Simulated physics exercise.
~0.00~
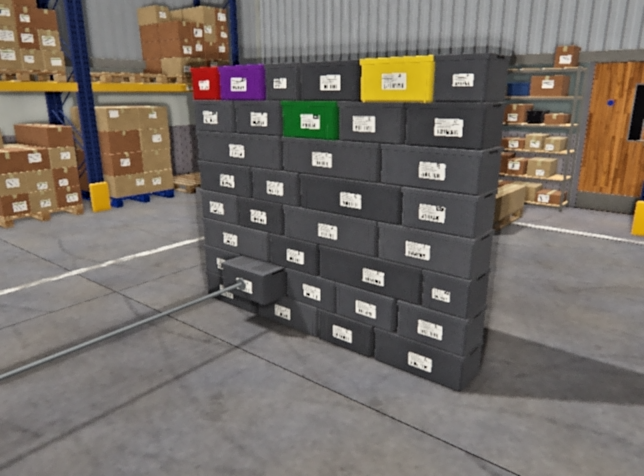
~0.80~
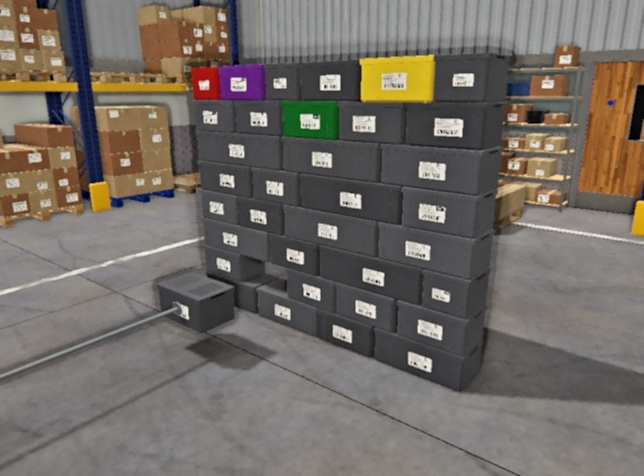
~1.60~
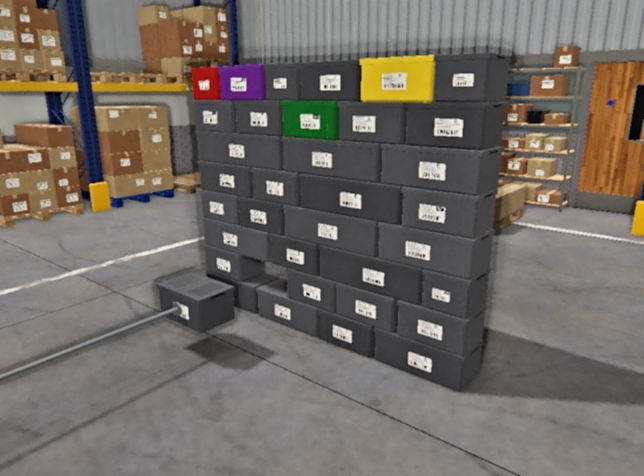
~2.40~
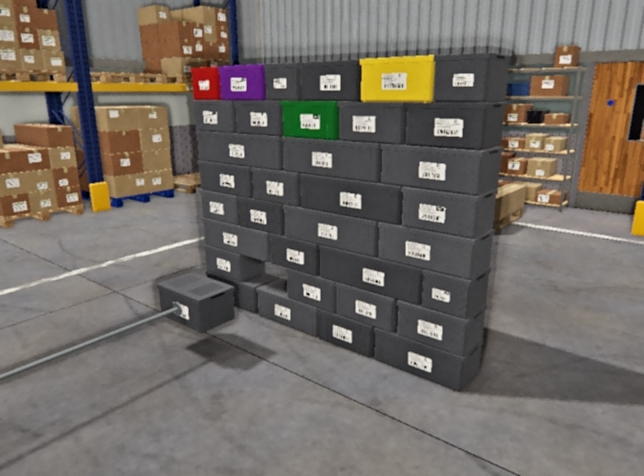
A steel arm pulls a dark tote out of the wall, and the rest stays standing.
